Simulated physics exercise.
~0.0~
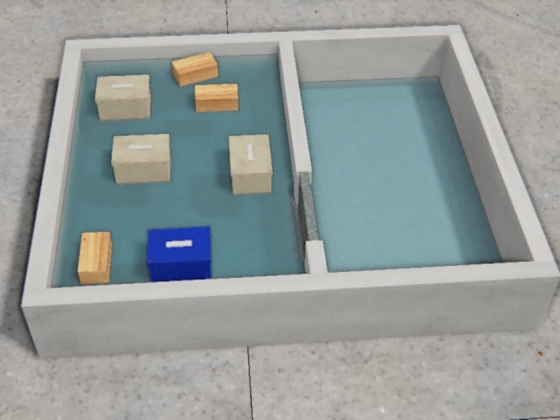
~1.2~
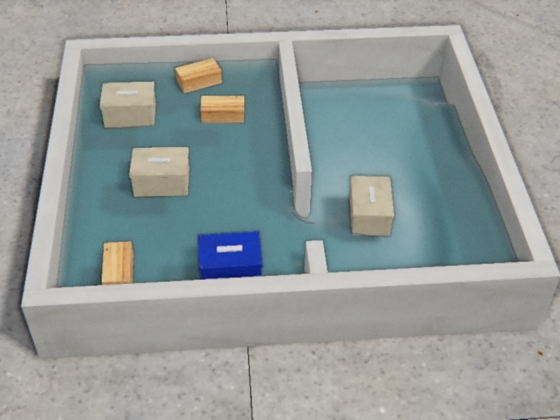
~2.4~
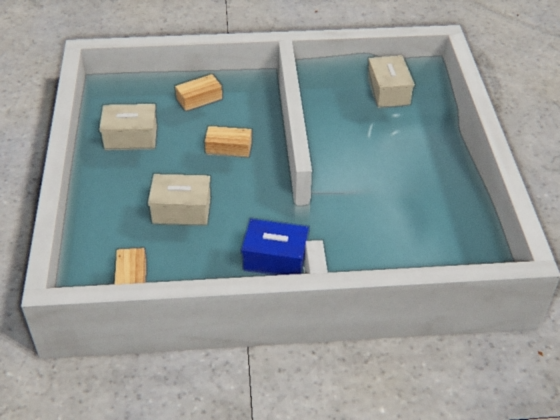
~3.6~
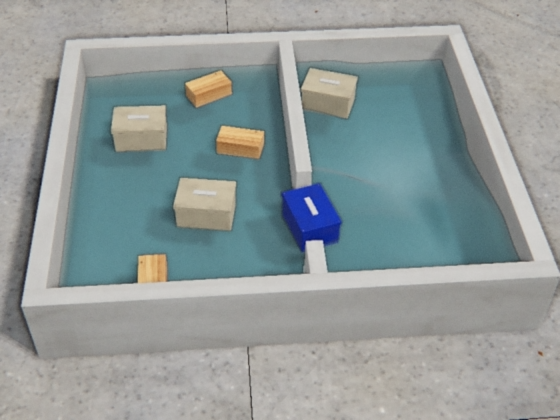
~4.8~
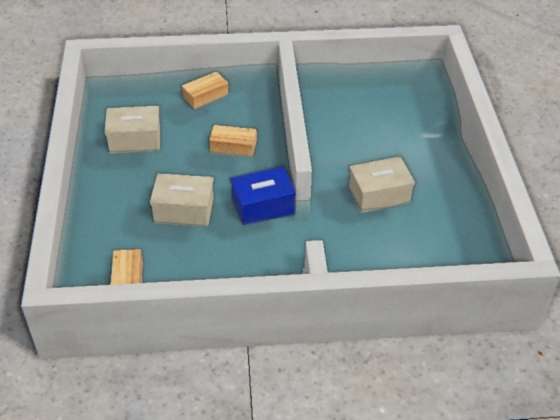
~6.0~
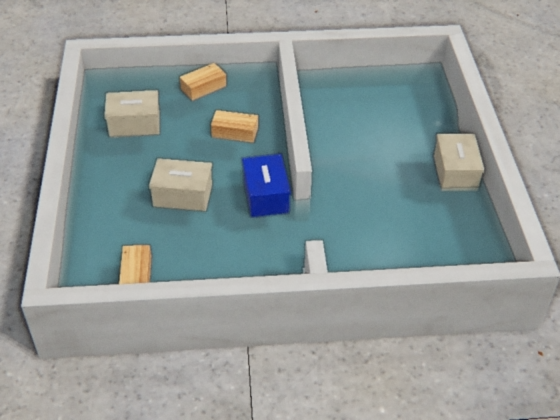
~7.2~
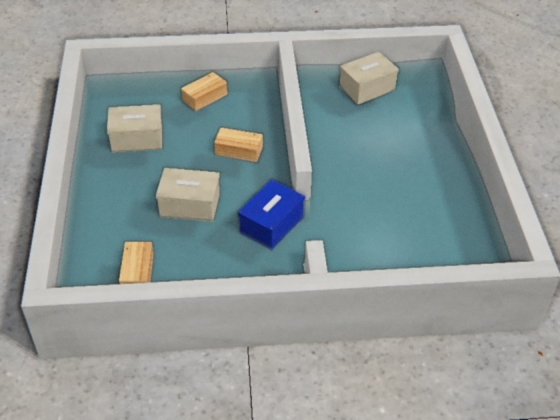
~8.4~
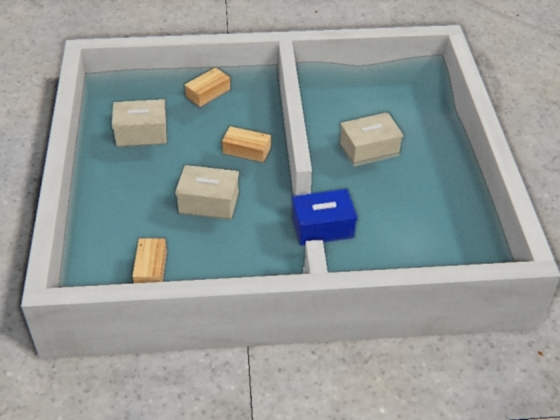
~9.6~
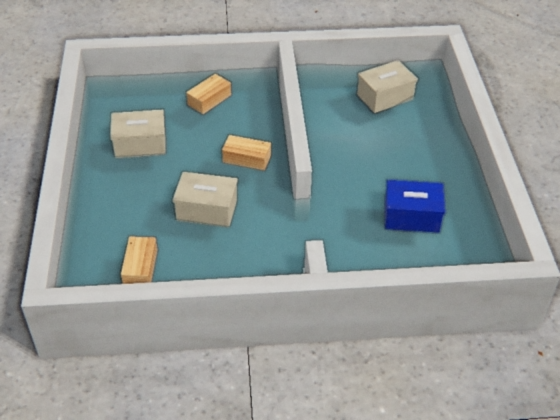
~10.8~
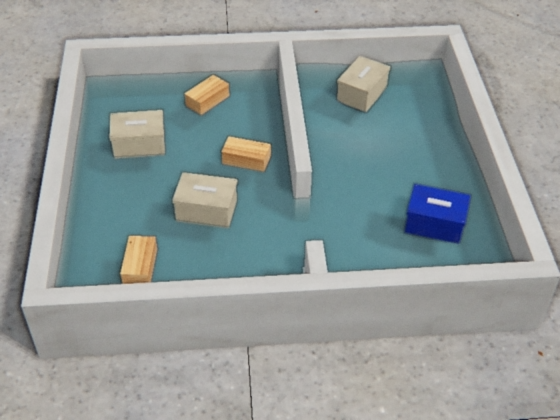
To begin with, a pale basin split by a wall holds seven floating boxes in its left side, four totes and three wooden blocks, with only clear water on the right. A gap opens in the wall, and one beige tote slips through, then swings up toward the far end. The blue tote drifts right into the gap, only to slide back left as the beige one circles about the right side. It then returns, passes through the opening and moves further right. Finally, the blue tote and one beige tote float on the right, while the other five remain on the left.
